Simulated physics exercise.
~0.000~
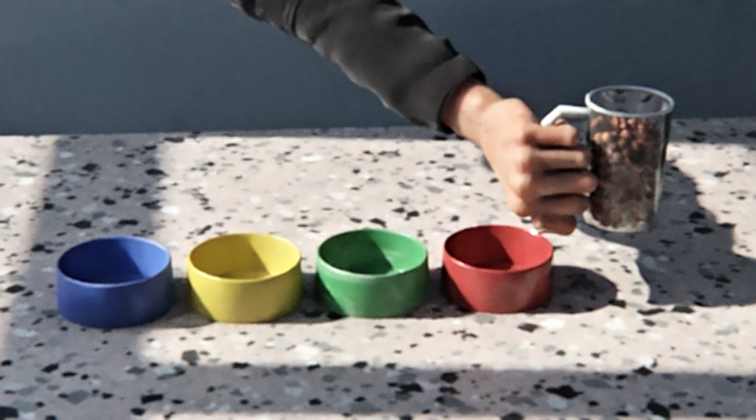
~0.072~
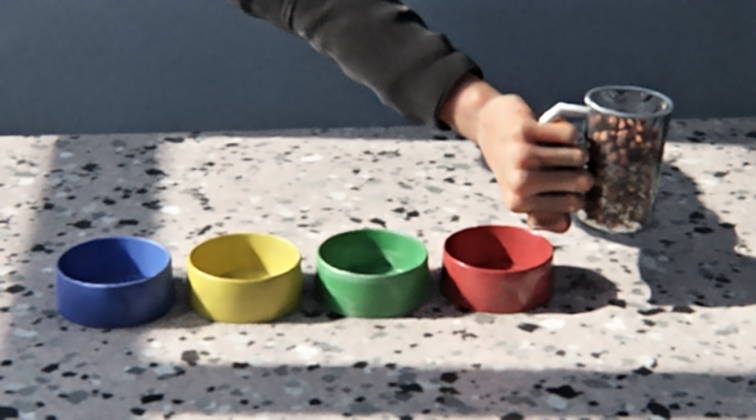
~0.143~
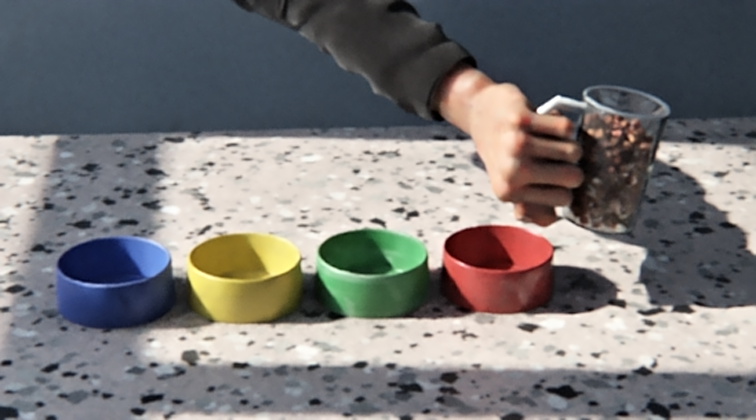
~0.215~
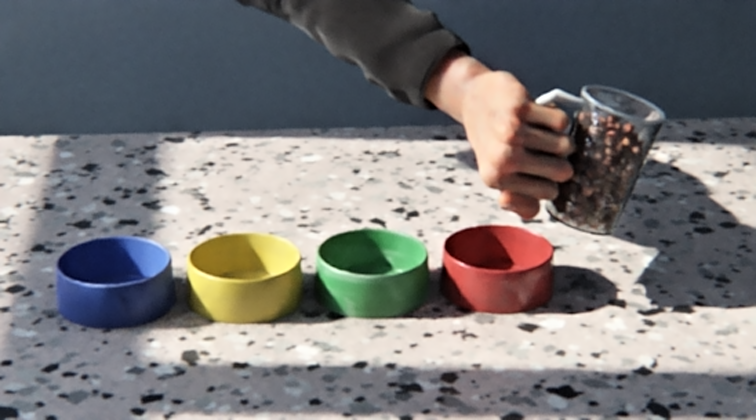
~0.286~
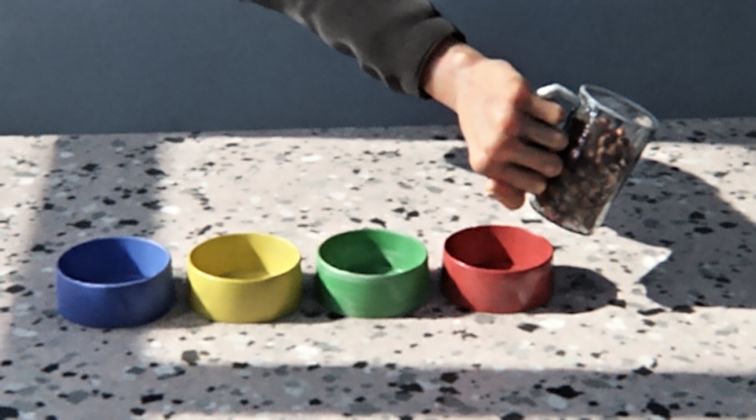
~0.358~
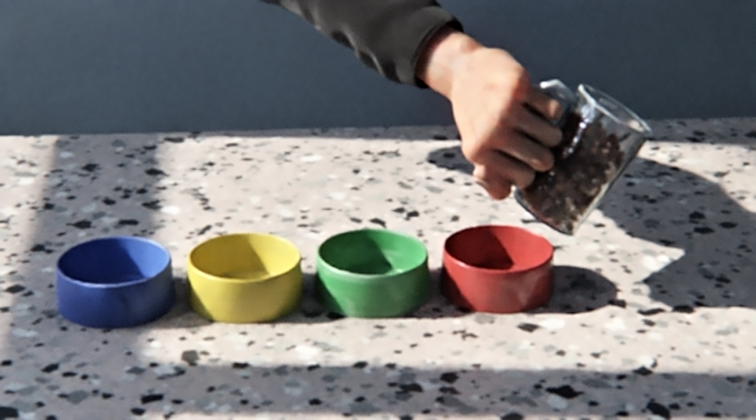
A hand held a clear measuring cup of small brown pieces by its handle, then moved it slightly left while tilting it rightward, behind a row of blue, yellow, green and red dishes.
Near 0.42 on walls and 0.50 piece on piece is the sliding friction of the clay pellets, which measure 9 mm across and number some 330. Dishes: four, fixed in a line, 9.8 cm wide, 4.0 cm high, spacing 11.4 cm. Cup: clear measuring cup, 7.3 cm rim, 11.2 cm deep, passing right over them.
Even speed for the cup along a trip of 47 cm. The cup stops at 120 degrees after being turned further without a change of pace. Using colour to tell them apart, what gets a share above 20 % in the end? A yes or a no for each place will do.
Red dish - yes; blue dish - no; green dish - no; yellow dish - no; counter - no.
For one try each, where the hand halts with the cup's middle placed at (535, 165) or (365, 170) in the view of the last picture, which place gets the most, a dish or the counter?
On the first run most goes to counter, and on the second to red.
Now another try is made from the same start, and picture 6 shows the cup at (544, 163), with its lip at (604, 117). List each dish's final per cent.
The red dish keeps 0, the blue one 60, the green one 0 and the yellow one 10.
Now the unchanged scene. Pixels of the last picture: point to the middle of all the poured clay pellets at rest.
Est. centre at rest: (487, 264) px.
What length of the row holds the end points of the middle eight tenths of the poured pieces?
That stretch comes to around 7 cm.
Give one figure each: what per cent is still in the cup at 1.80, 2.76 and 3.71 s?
In turn: 0 %, 0 %, 0 %.
After 1.80 s, tilt 120 degrees; cup holds 0 %, red 90 %.
Then, at 2.76 s, tilt 120 degrees; cup holds 0 %, red 90 %.
After 3.71 s, tilt 120 degrees; cup holds 0 %, red 90 %.
At rest (4.0 s), red 90 %, blue 0 %, green 0 %, yellow 0 %, counter 10 %.
